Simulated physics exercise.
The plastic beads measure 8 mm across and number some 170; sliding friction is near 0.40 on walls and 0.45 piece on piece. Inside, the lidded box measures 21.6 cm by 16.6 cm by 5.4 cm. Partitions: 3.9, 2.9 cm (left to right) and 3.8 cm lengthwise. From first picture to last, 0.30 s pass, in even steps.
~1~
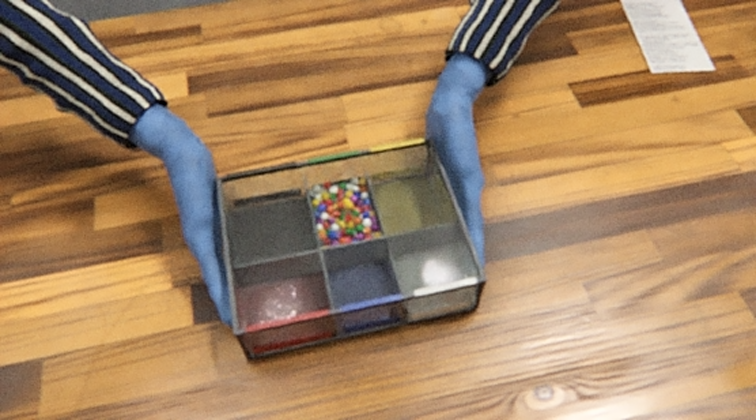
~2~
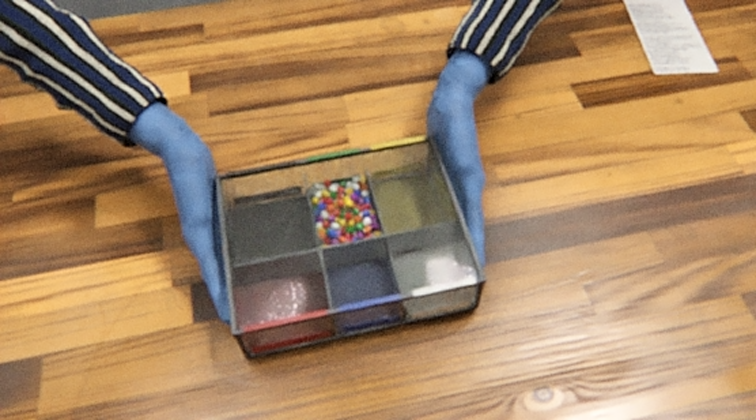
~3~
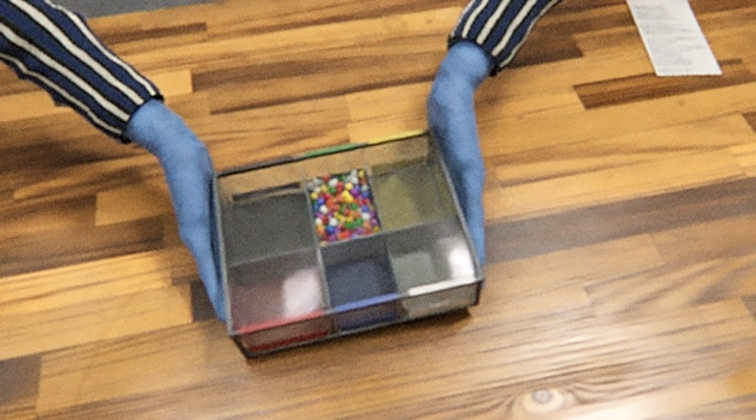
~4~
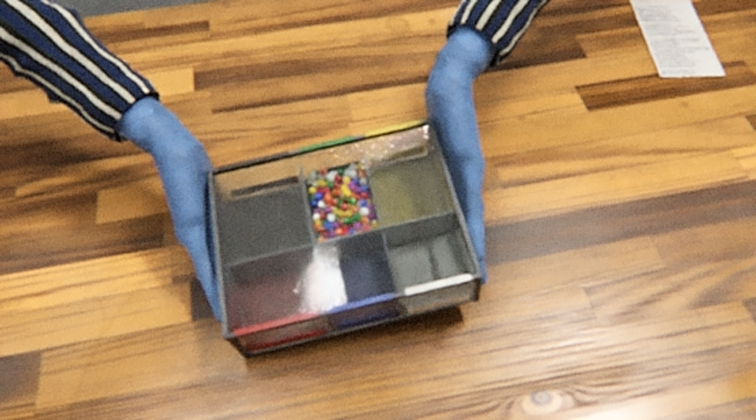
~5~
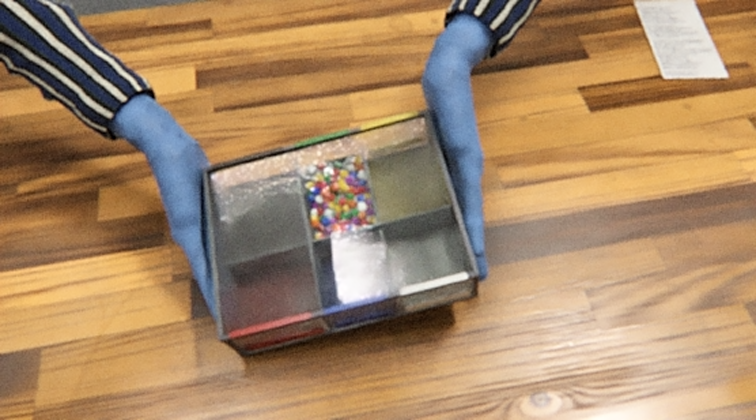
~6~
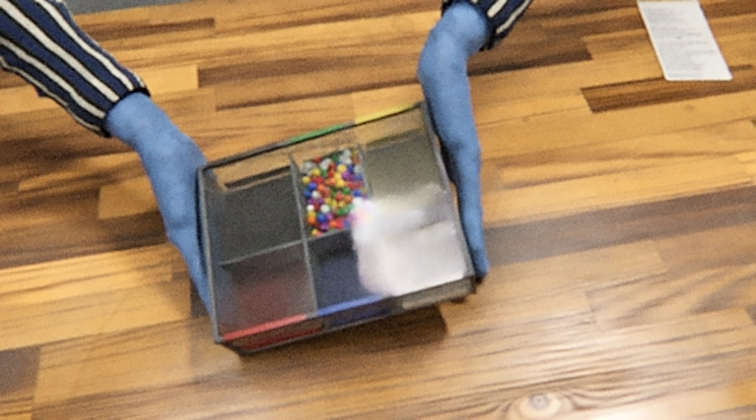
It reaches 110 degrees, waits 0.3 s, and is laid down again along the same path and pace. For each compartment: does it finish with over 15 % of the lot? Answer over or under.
Red over, blue under, green over, yellow under, white under, black under.
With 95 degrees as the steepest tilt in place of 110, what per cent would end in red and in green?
Red 50, green 45.
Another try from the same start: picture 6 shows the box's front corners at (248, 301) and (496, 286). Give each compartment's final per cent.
Red 0, blue 0, green 0, yellow 55, white 45, black 0.
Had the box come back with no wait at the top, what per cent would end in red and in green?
In that case red 35, green 55.
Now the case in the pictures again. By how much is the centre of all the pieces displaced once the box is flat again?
About 7.5 cm.
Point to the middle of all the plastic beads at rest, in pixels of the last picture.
Around (317, 262).
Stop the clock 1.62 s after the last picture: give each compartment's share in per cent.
Red 30; blue 0; green 70; yellow 0; white 0; black 0.
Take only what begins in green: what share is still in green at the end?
Roughly 50 per cent.
Then, 1.62 s after the last picture, tilt 110 degrees; red 30 %, green 70 %.
Then, 2.70 s after the last picture, tilt 55 degrees; red 45 %, green 50 %.
Then, 3.74 s after the last picture, tilt 0 degrees; red 45 %, green 50 %, black 5 %.
In the end, red 45 %, blue 0 %, green 50 %, yellow 0 %, white 0 %, black 5 %.
